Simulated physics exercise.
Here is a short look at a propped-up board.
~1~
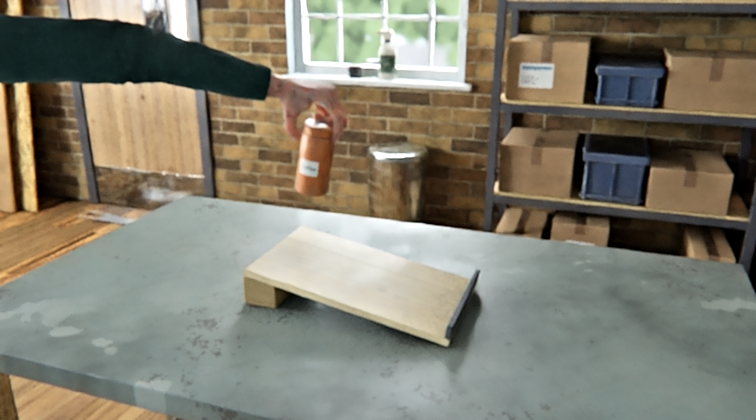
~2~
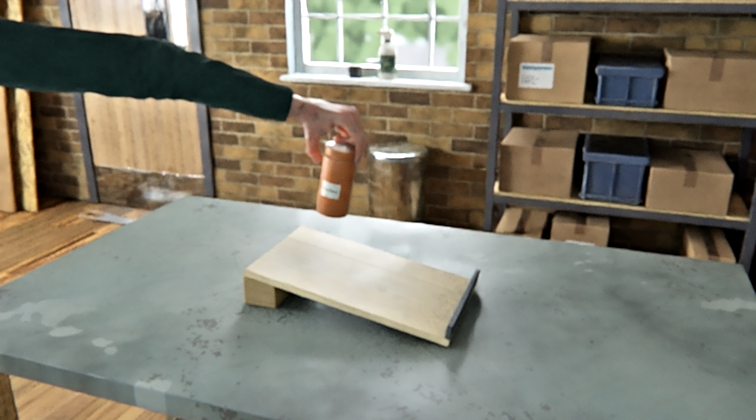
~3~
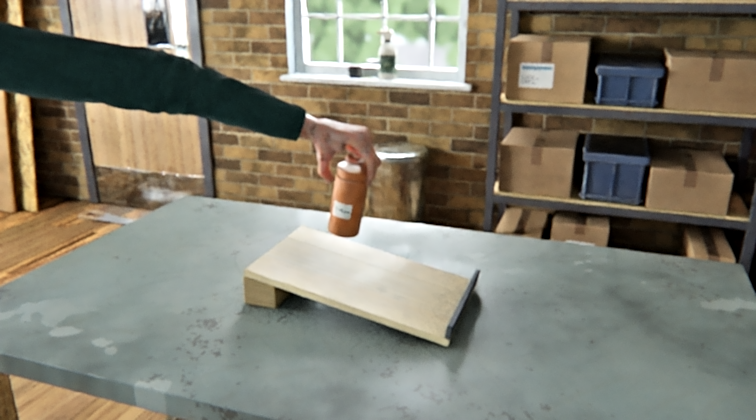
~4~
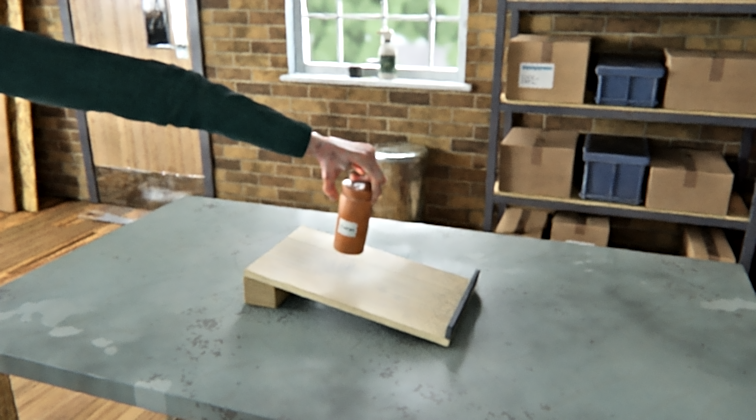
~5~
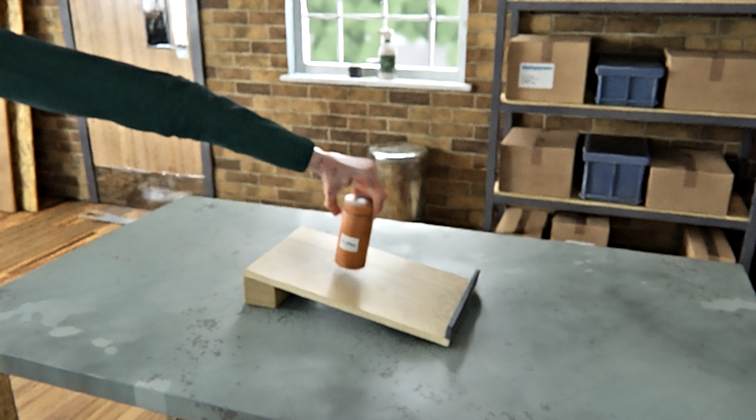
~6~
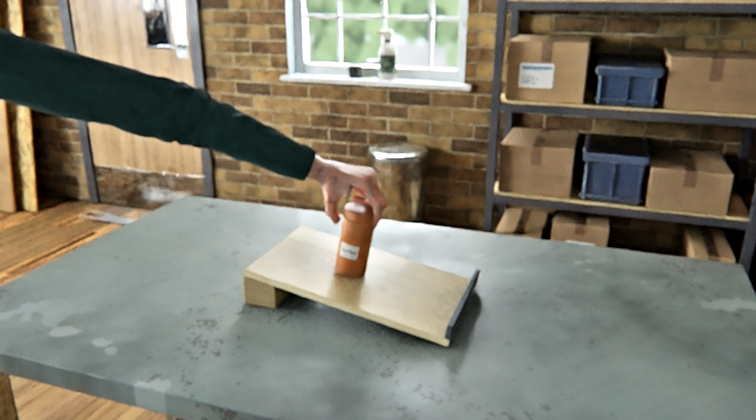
In a brick-walled workshop with a window and shelving, a still camera looks slightly down on a grey tabletop. A pale wooden board slopes down to the right, its left end on a block and a dark strip along its right edge, with cardboard boxes and blue bins behind. From the left, a green-sleeved arm carries an orange jar rightward and lowers it upright onto the board, still holding its top.
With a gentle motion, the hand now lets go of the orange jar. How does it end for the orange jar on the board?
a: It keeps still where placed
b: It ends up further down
a, it keeps still where placed.
Then, 0.20 s past the last view, nothing moves.
Then, 0.50 s past the last view, orange jar resting near (356, 241).
Finally, it is still in place. Final places as the last picture's camera would see them, orange jar near (356, 241). The orange jar stays where it is put.
